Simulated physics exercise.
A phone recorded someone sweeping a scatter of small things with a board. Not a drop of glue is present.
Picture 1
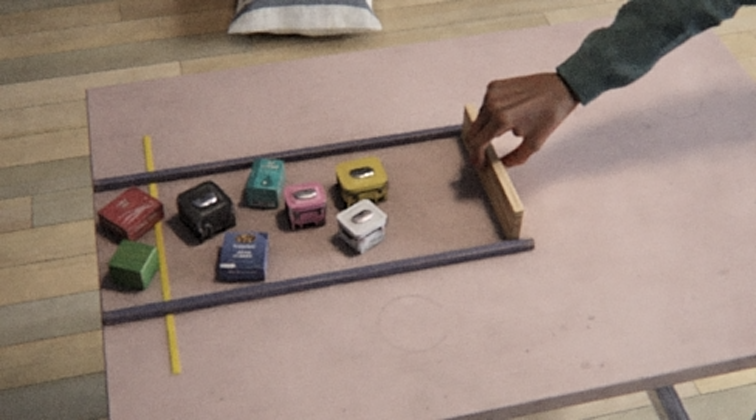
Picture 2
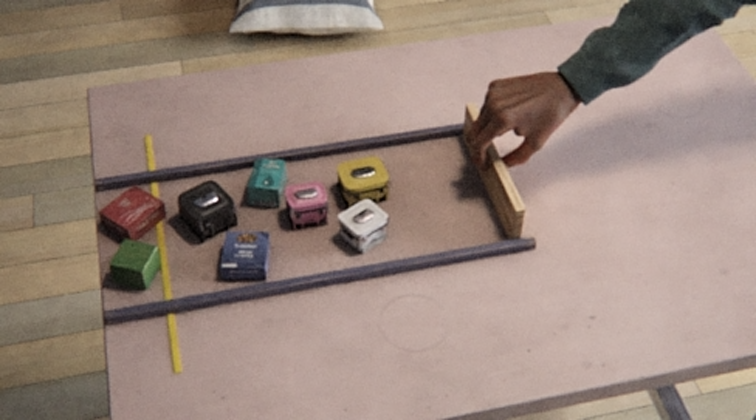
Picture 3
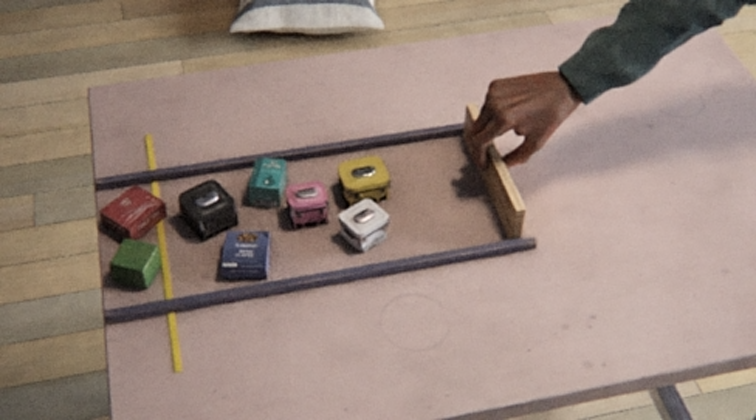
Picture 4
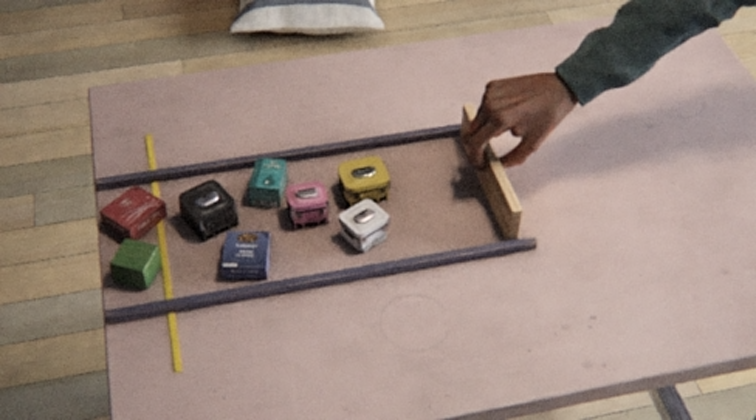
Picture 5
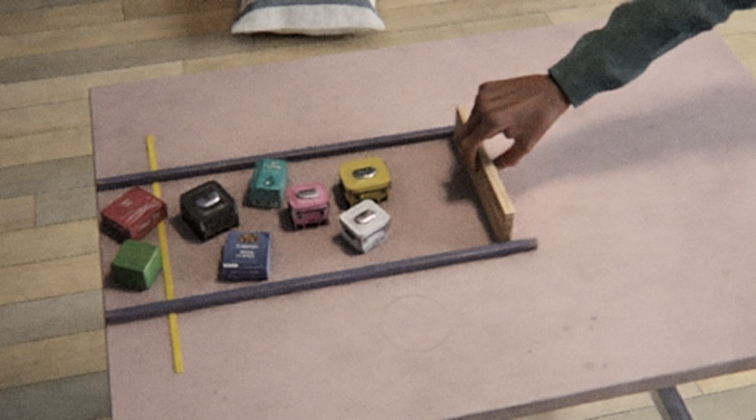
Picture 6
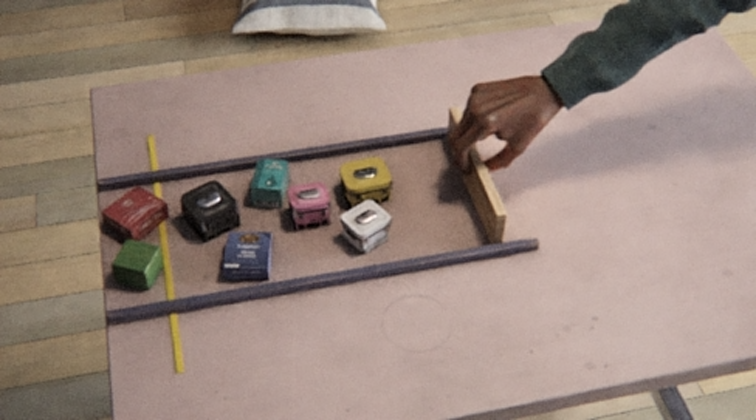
A pinkish tabletop above a pale wooden floor is seen from above at an angle, with a striped cushion at the top edge. Between two dark rails sit eight small boxes and cases, red and green at the left by a yellow strip, then black, blue, turquoise, pink, yellow and white. A dark-sleeved hand holds a wooden board still at the right, then slides it slightly left, touching none of them.
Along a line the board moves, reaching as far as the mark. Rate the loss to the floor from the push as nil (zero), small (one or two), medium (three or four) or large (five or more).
The loss is medium.
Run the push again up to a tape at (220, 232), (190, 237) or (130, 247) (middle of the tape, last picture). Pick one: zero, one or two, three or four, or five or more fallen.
Going through the tapes in order, the count is zero, then just one or two, then 5 or more.
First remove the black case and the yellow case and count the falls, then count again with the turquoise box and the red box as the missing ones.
The first removal gives 2, the second gives 2.
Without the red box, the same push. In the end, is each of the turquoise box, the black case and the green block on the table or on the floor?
The turquoise box? It does not drop. The black case? It heads down. The green block? It heads down.
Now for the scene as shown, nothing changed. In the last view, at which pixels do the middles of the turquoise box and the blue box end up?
The turquoise box ends up near (133, 189), and the blue box near (104, 292).
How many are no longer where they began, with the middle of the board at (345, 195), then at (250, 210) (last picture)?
Moved so far: 3, then 7.
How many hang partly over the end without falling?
Overhang count: 2.
Early on, none off yet; green block at rest near (138, 264); red box at rest near (136, 214); black case at rest near (210, 211).
A while later, none off yet; green block at rest near (138, 264); red box moving near (130, 213); black case travelled about its own width near (175, 217).
Finally, the number that fall off is three or four; lost, black case, red box and green block.
